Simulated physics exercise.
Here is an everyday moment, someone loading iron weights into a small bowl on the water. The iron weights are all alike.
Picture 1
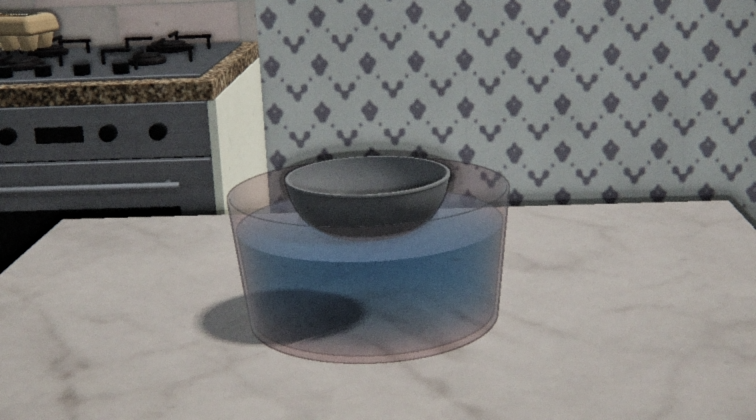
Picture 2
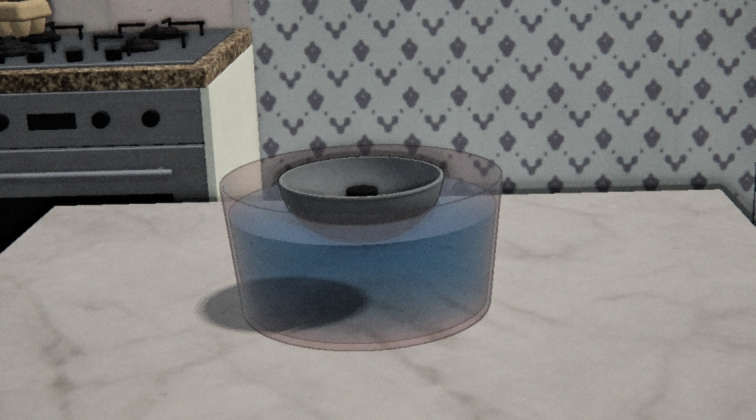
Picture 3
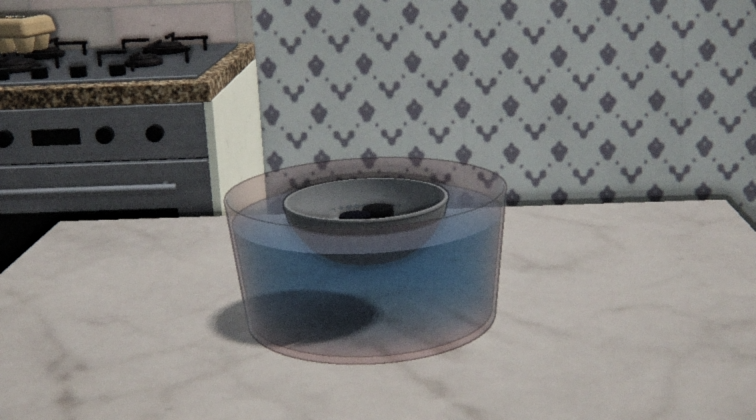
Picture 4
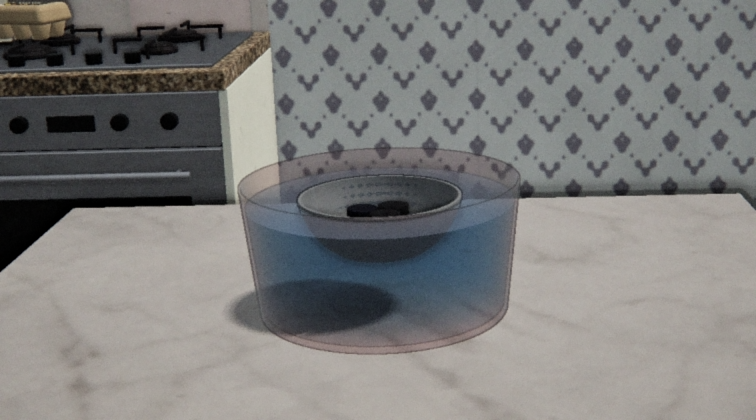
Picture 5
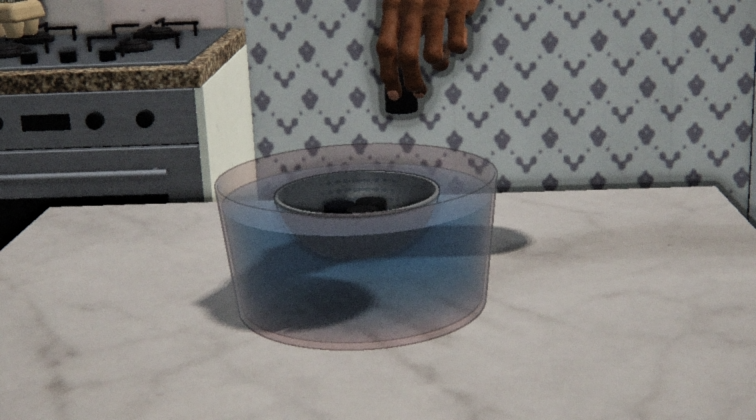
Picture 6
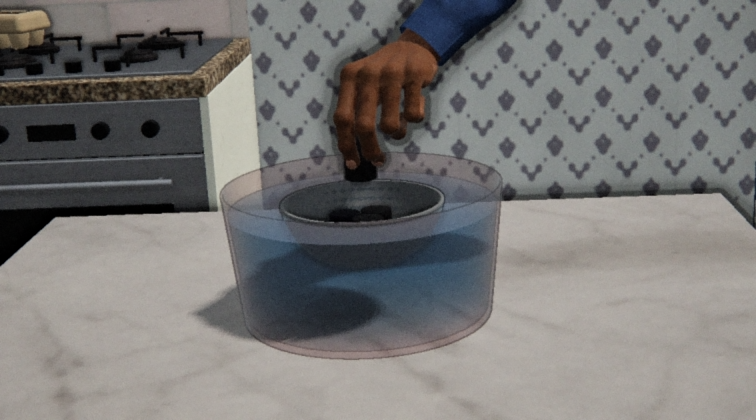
A small gray bowl floats lower as dark objects collect inside, and a hand lowers another.
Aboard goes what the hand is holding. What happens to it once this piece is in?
It fills and goes down.
Shortly, the iron weight is in and the small bowl dips.
Then, water pours in over its edge.
At the finish, the small bowl lies on the bottom with its load.
